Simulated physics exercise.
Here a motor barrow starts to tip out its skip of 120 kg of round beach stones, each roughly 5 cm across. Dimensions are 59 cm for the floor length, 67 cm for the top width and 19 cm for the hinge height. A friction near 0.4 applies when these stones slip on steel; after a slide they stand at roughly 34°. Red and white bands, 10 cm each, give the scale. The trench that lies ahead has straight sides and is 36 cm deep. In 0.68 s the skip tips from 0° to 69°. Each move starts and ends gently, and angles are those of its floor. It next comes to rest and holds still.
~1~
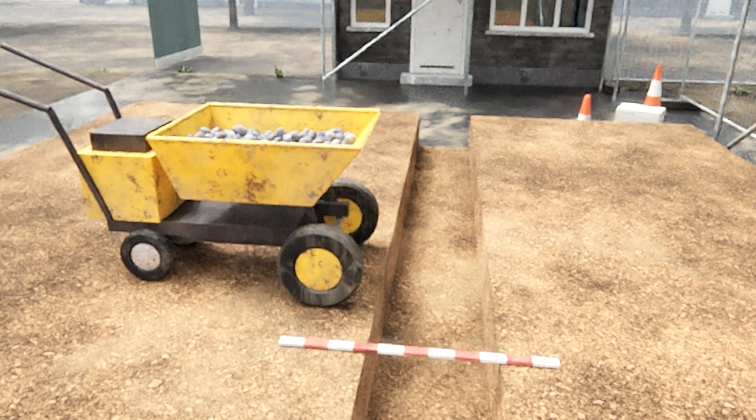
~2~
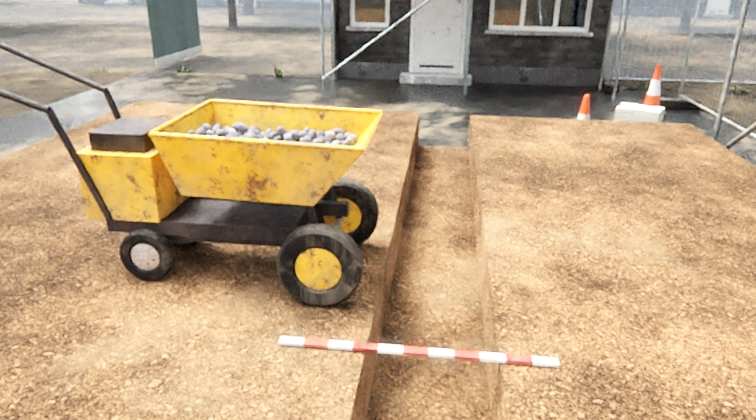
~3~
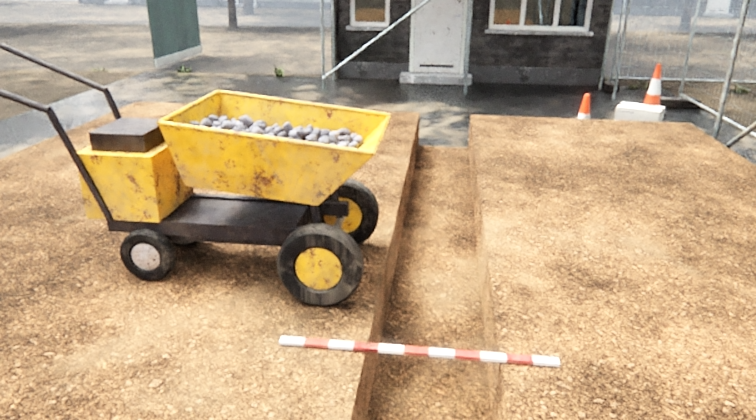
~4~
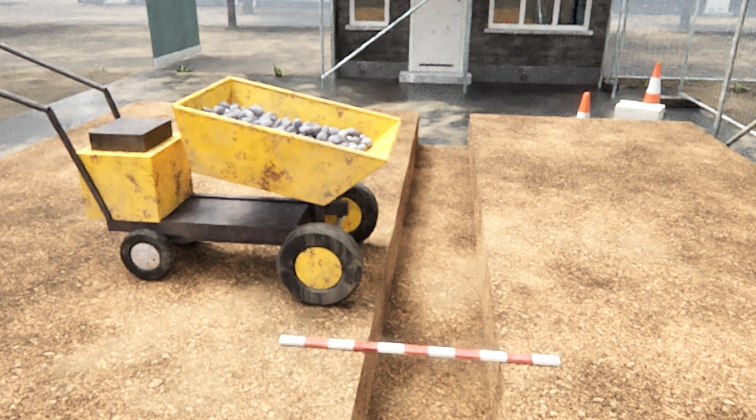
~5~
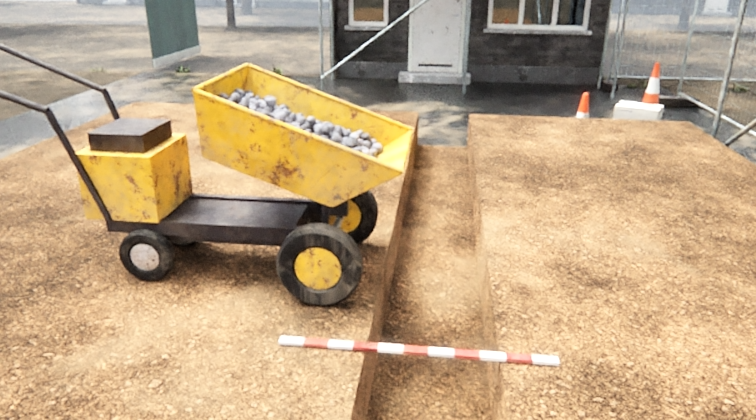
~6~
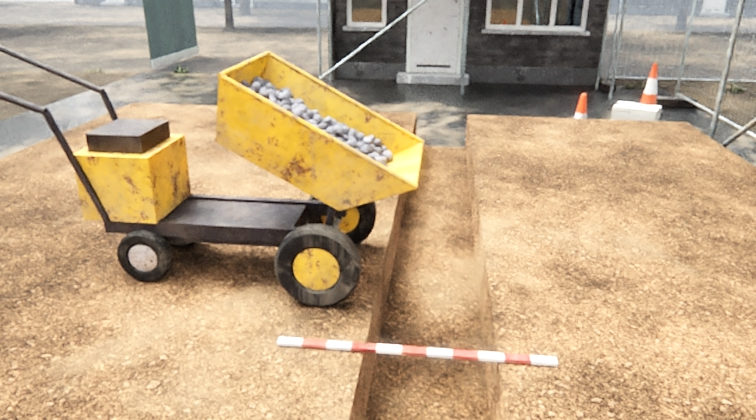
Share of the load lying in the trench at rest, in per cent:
35 per cent.
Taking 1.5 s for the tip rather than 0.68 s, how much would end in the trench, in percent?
My guess is near 50 percent.
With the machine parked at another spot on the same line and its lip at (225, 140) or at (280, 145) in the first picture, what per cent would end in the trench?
That gives roughly 85 per cent and roughly 95 per cent.
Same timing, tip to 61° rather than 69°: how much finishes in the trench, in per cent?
Share in trench: Approx. 45%.
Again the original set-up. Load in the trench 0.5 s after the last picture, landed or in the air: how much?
Close to 15 per cent at that time.
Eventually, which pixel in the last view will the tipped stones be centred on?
The stones end up centred near (529, 280).
Then, 0.2 s after the last picture the floor is at 58°, 100 % in the skip; the foremost stones are at (428, 214).
Then, 0.5 s after the last picture the floor is at 69°, 74 % in the skip, 13 % in the trench, 13 % past the trench; the foremost stones are at (521, 282).
Then, 0.8 s after the last picture the floor is at 69°, 16 % in the skip, 20 % in the trench, 64 % past the trench; the foremost stones are at (690, 288).
Then, 2.8 s after the last picture the floor is at 69°, 0 % in the skip, 35 % in the trench, 65 % past the trench; the foremost stones are past the picture's edge.
